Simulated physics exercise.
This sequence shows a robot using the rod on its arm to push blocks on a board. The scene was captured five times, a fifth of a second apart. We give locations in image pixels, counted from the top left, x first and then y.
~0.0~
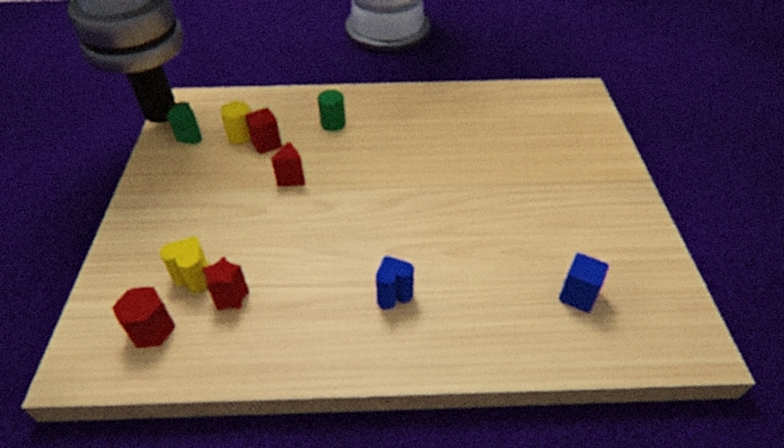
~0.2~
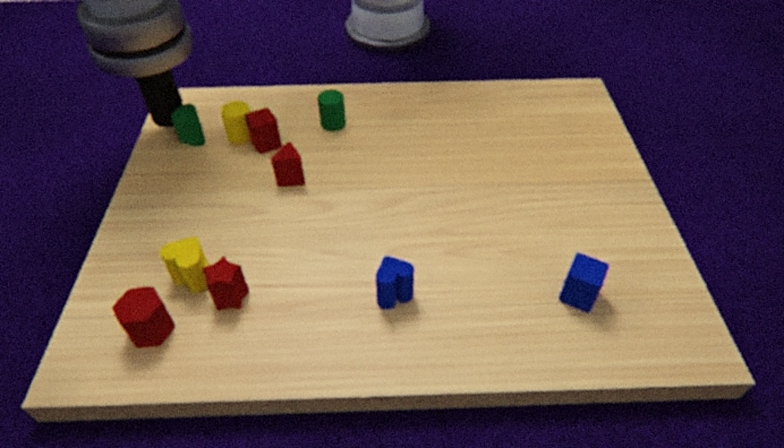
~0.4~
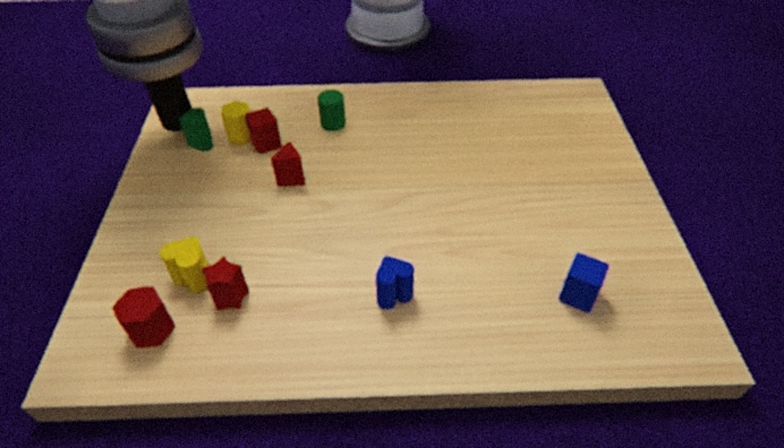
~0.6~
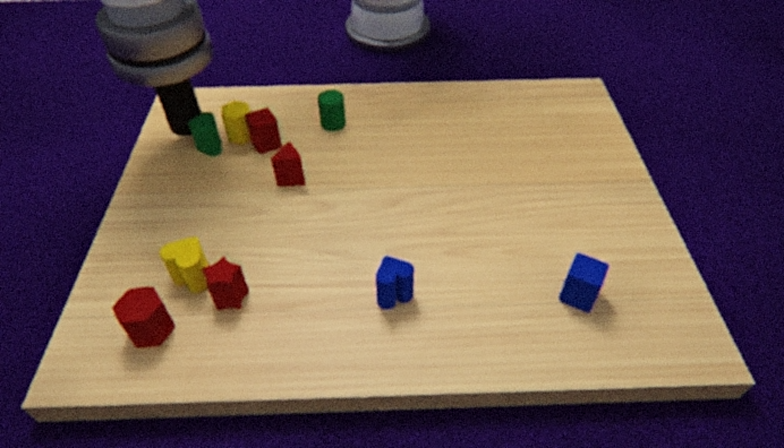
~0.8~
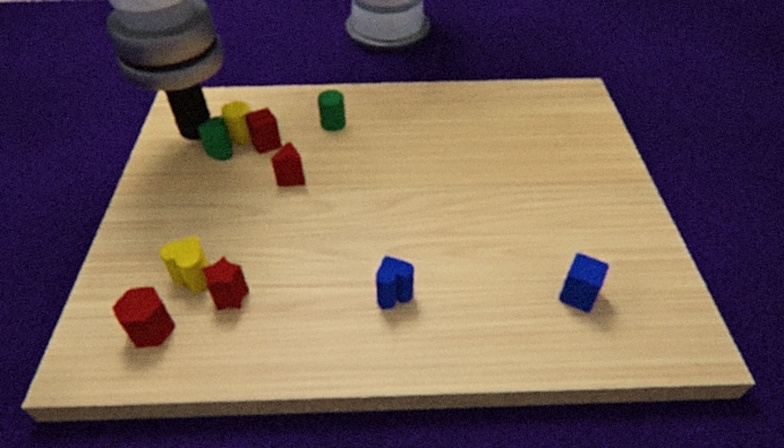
A pale wooden board lies on a dark purple surface, seen from a fixed, raised view in front. A green block, a yellow one and two red ones sit at upper left near a green cylinder, with yellow and red blocks at lower left and two blue ones lower centre and right. A robot arm's dark rod pushes the leftmost green block a short way right and slightly nearer.
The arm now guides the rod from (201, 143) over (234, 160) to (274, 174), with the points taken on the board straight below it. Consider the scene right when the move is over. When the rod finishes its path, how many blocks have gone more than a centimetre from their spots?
It should be two, as far as I can tell.
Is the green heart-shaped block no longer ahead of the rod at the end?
That would be a no.
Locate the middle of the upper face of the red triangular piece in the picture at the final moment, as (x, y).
My best guess is (309, 158).
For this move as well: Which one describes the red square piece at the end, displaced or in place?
Undisturbed, or as good as.
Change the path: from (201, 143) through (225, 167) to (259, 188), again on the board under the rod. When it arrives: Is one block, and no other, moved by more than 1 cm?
No, that is not how it ends up.
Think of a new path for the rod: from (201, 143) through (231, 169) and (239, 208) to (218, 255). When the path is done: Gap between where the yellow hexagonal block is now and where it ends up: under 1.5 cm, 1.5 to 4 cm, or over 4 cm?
Result: Under 1.5 cm.
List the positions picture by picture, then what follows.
The first frame shows rod tip at (162, 114); block tops, green heart-shaped block at (181, 110); yellow hexagonal block at (235, 109); red square piece at (261, 117); red triangular piece at (287, 152).
The second frame shows rod at (170, 118); green heart-shaped block at (185, 111).
The third frame shows rod at (179, 122); green heart-shaped block at (194, 116).
The fourth frame shows rod at (188, 126); green heart-shaped block at (203, 120).
The fifth frame shows rod at (197, 131); green heart-shaped block at (213, 125); yellow hexagonal block at (235, 109); red square piece at (261, 117); red triangular piece at (287, 152).
The first path, step by step. One third of the way, rod at (220, 143); green heart-shaped block at (238, 137).
Two thirds of the way, rod at (243, 154); green heart-shaped block at (262, 148).
At the end, rod at (272, 162); green heart-shaped block at (287, 160), turned 15° clockwise; yellow hexagonal block in place; red square piece in place; red triangular piece at (309, 158), turned 25° anticlockwise.
